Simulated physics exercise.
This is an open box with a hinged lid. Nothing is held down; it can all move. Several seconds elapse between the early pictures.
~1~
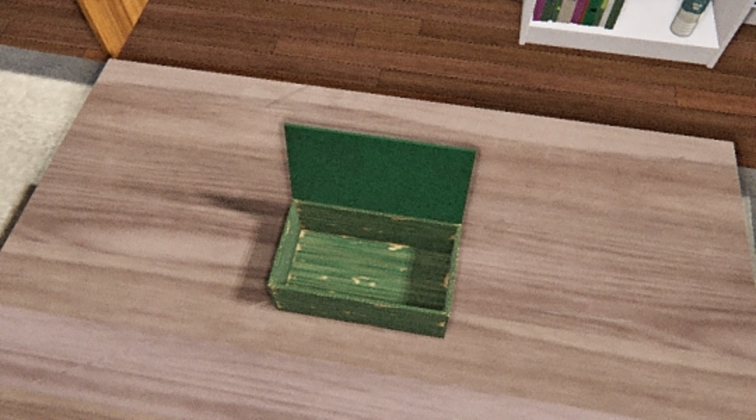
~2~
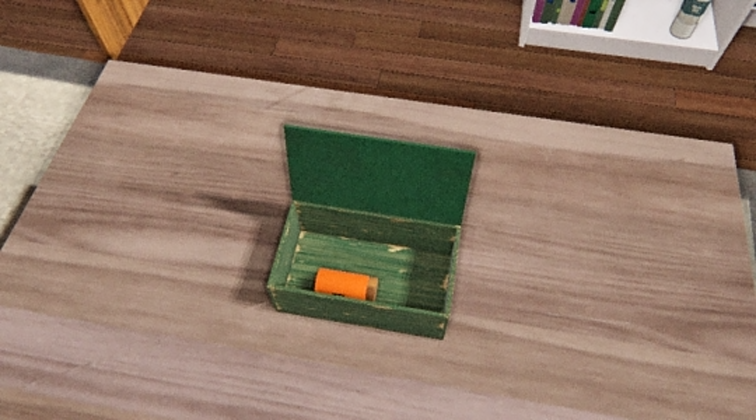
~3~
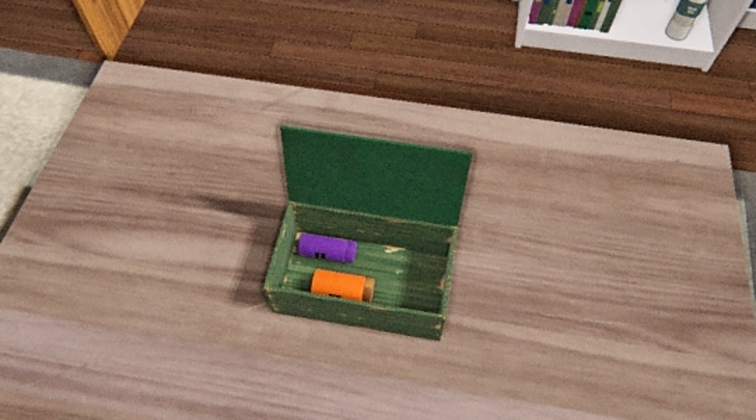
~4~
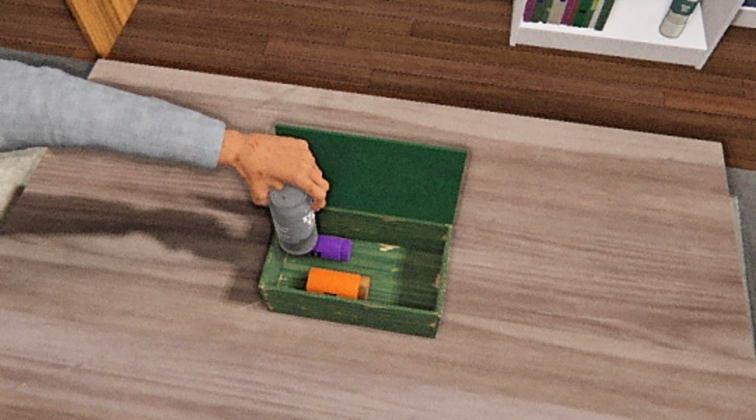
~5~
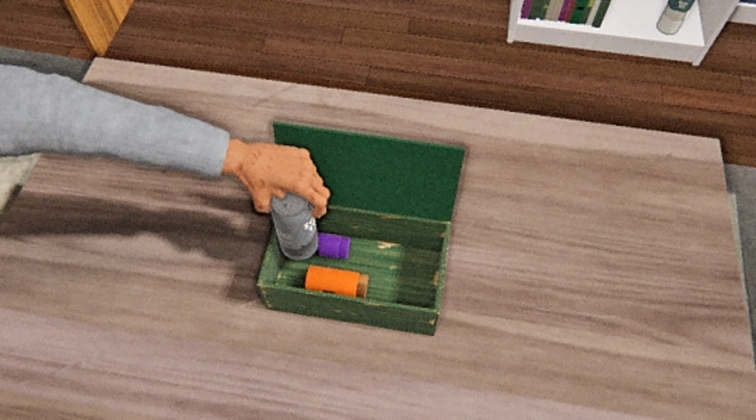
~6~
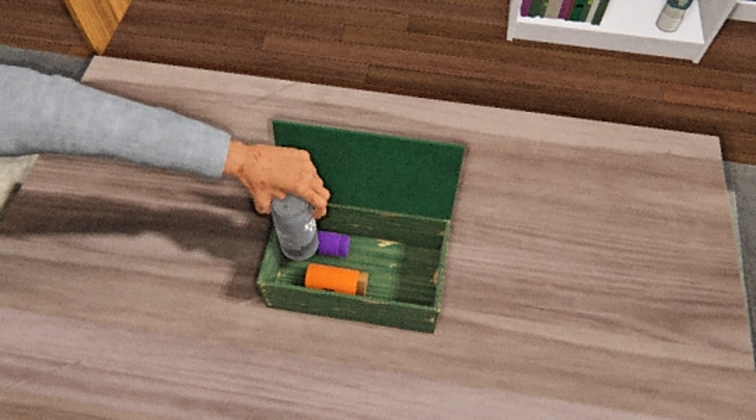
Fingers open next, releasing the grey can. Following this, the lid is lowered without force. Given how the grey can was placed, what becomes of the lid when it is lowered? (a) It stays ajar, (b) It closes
Option a: It stays ajar.
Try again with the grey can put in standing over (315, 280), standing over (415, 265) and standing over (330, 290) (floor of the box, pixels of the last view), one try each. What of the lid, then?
The lid is kept from lowering the first try, is kept from lowering the second try and is kept from lowering the third try.
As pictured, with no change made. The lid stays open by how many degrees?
It comes to about 25°.
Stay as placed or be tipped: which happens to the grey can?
Well, the grey can ends up skewed.
Then, 1.00 s later than the last frame, lid starting down; grey can tilted by 38° near (317, 263); orange shaker moved a little; purple shaker moved a little.
Then, 1.70 s later than the last frame, lid 42° above the rim; grey can tilted by 39° near (332, 264); orange shaker moved a little; purple shaker moved a little.
When it is over, lid 25° above the rim; lying over in the box, grey can; the other 2 as before. End places, in pixels of the last picture, grey can near (335, 264).
